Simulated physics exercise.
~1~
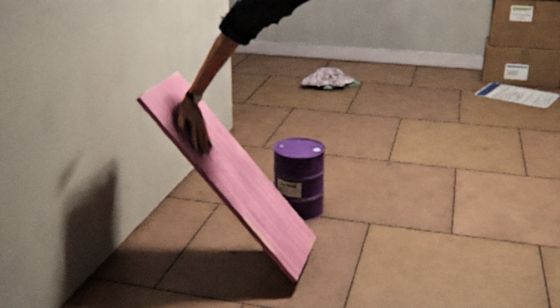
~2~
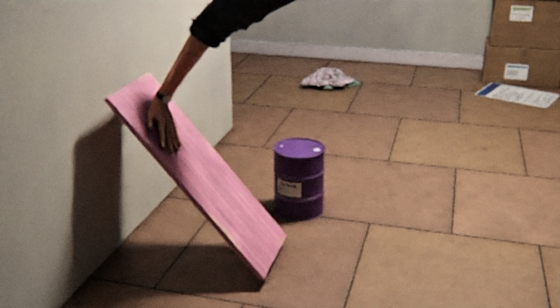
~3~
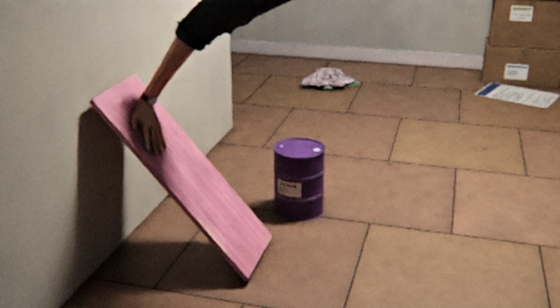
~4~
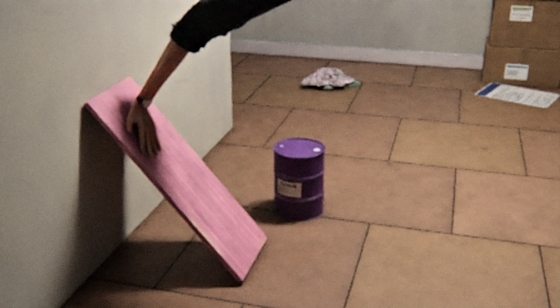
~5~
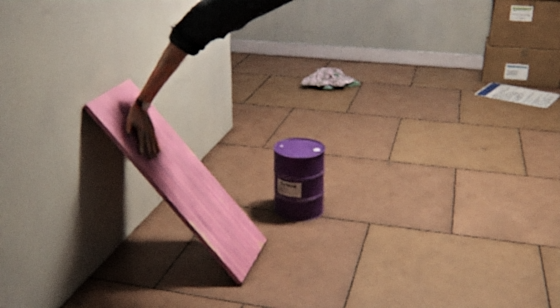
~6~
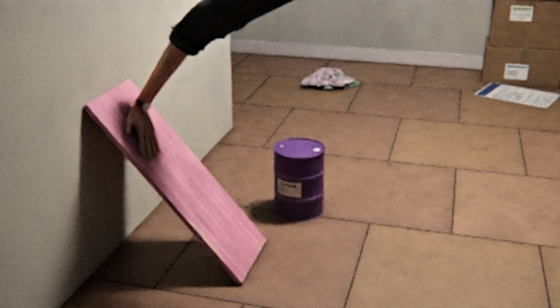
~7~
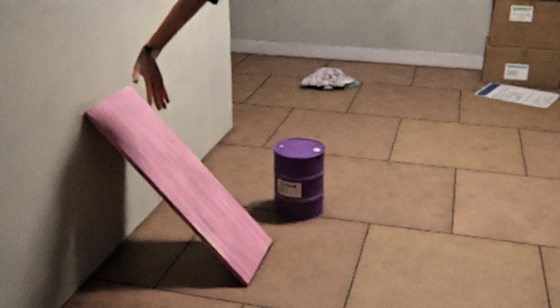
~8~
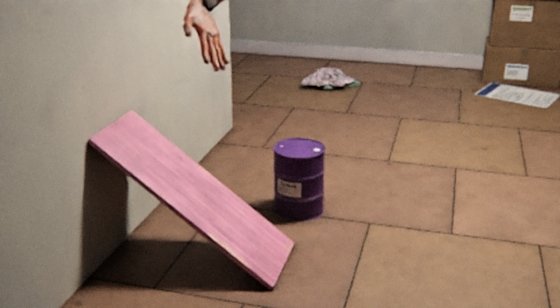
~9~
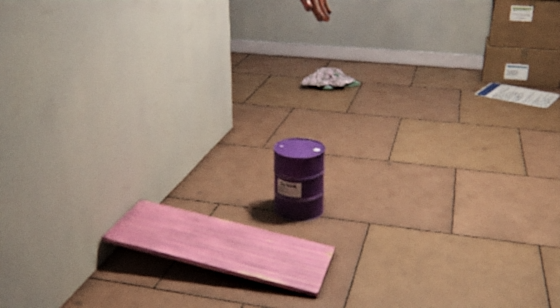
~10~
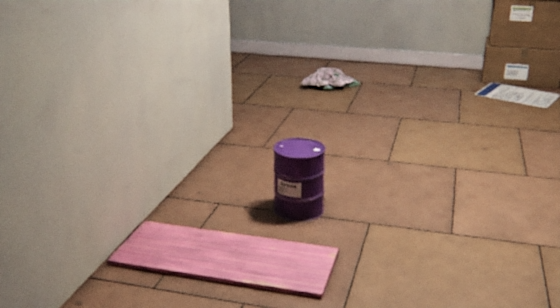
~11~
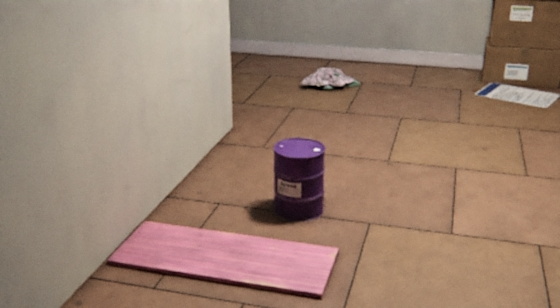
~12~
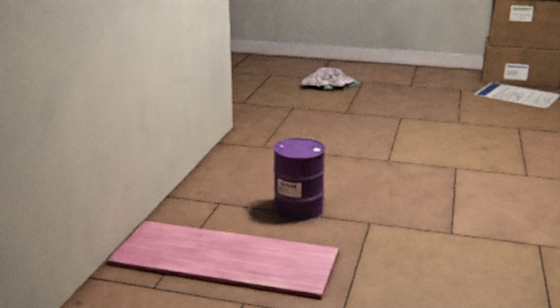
In the corner of a room with a tiled floor, a hand holds a pink board at a slant beside a pale wall, with a purple canister standing to its right. The hand moves the board left until its upper end leans against the wall, then keeps it steady for a moment. The fingers let go and the arm draws back. The board's foot slides out to the right as its top sinks down the wall. It drops flat onto the tiles and lies still, while the canister remains upright where it was.
